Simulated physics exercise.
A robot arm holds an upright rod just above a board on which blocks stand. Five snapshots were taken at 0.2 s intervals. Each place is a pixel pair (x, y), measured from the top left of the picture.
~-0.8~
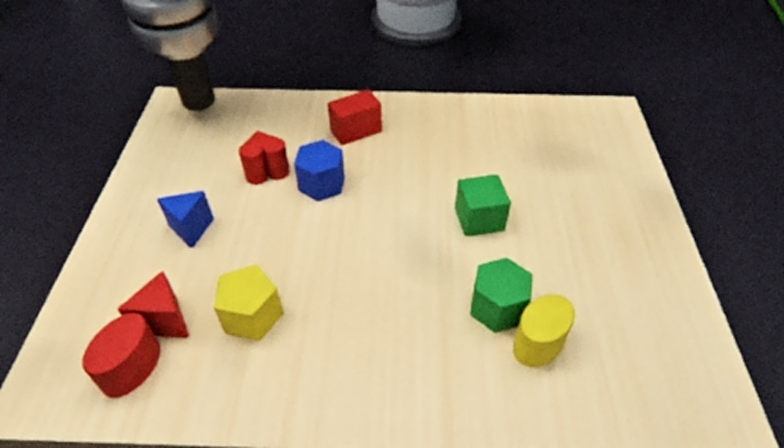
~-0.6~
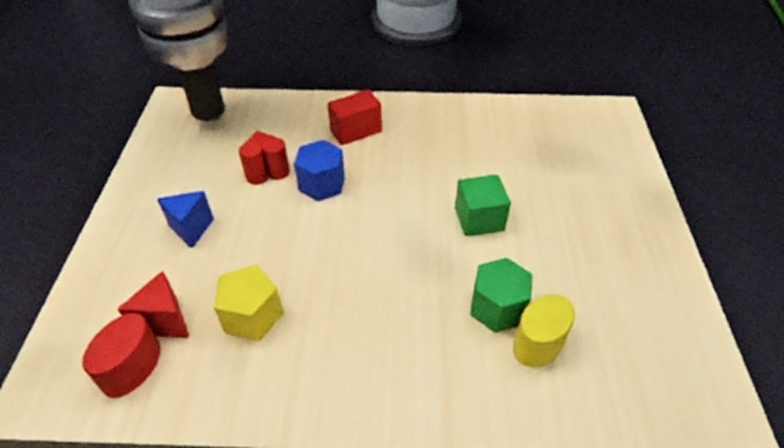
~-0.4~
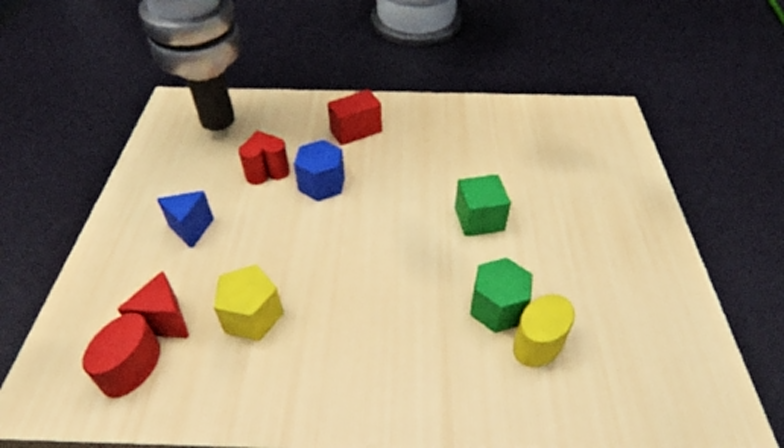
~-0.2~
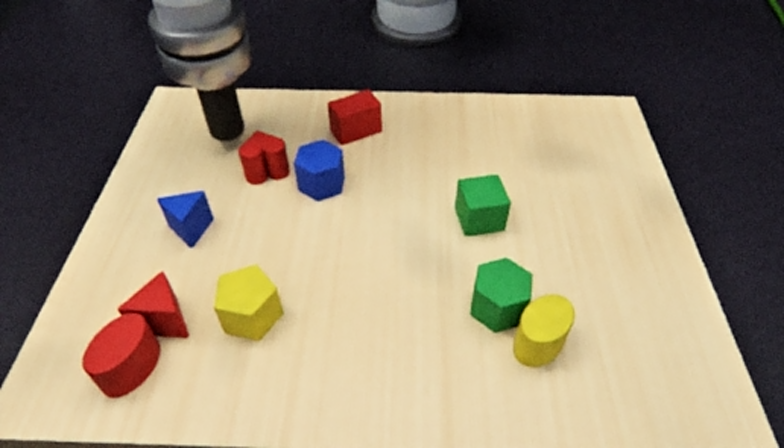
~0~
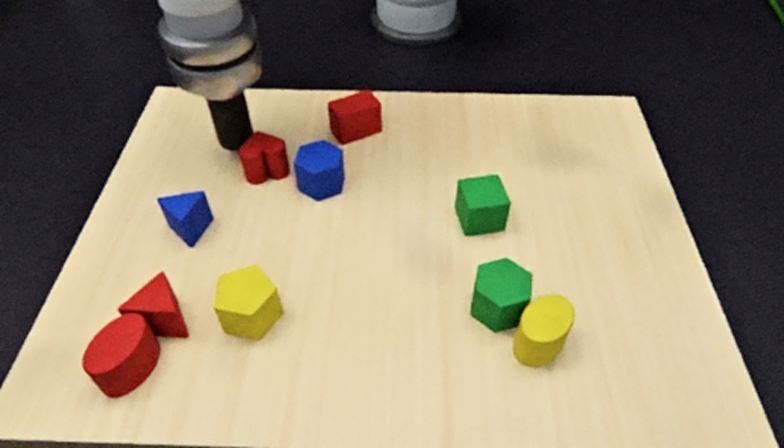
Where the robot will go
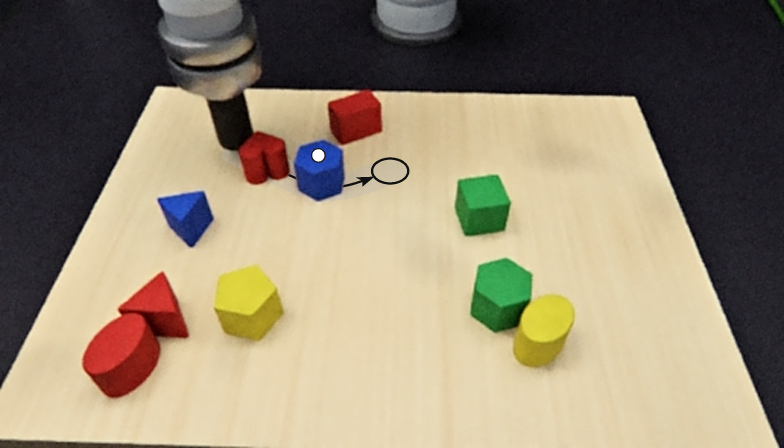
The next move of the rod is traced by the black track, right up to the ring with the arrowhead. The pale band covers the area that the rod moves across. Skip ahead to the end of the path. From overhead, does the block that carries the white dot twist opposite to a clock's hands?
The answer is no.
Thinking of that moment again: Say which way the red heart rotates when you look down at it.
The sense of turning is clockwise.
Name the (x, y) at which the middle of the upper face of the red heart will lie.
It sits at (289, 180).
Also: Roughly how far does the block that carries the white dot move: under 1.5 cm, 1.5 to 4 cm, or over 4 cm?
The move is long, over 4 cm.
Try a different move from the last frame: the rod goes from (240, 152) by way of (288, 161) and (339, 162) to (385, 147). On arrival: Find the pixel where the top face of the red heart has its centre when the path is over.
Expect it around (278, 157).
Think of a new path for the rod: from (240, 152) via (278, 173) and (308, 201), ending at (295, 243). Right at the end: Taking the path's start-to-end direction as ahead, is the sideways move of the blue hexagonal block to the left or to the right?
Its sideways move is to the left.
The line goes from (240, 152) via (284, 173) and (336, 187), ending at (390, 171); the dot is on the blue hexagonal block.
The first path, step by step. One third of the way, rod (283, 162); red heart (282, 169), turned 55° clockwise; blue hexagonal block (322, 157), turned 15° anticlockwise.
Two thirds of the way, rod (336, 175); red heart (289, 180), turned 85° clockwise; blue hexagonal block (378, 168), turned 25° anticlockwise.
At the end, rod (390, 159); red heart (289, 180), turned 85° clockwise; blue hexagonal block (411, 168), turned 45° clockwise; red oblong block unmoved.
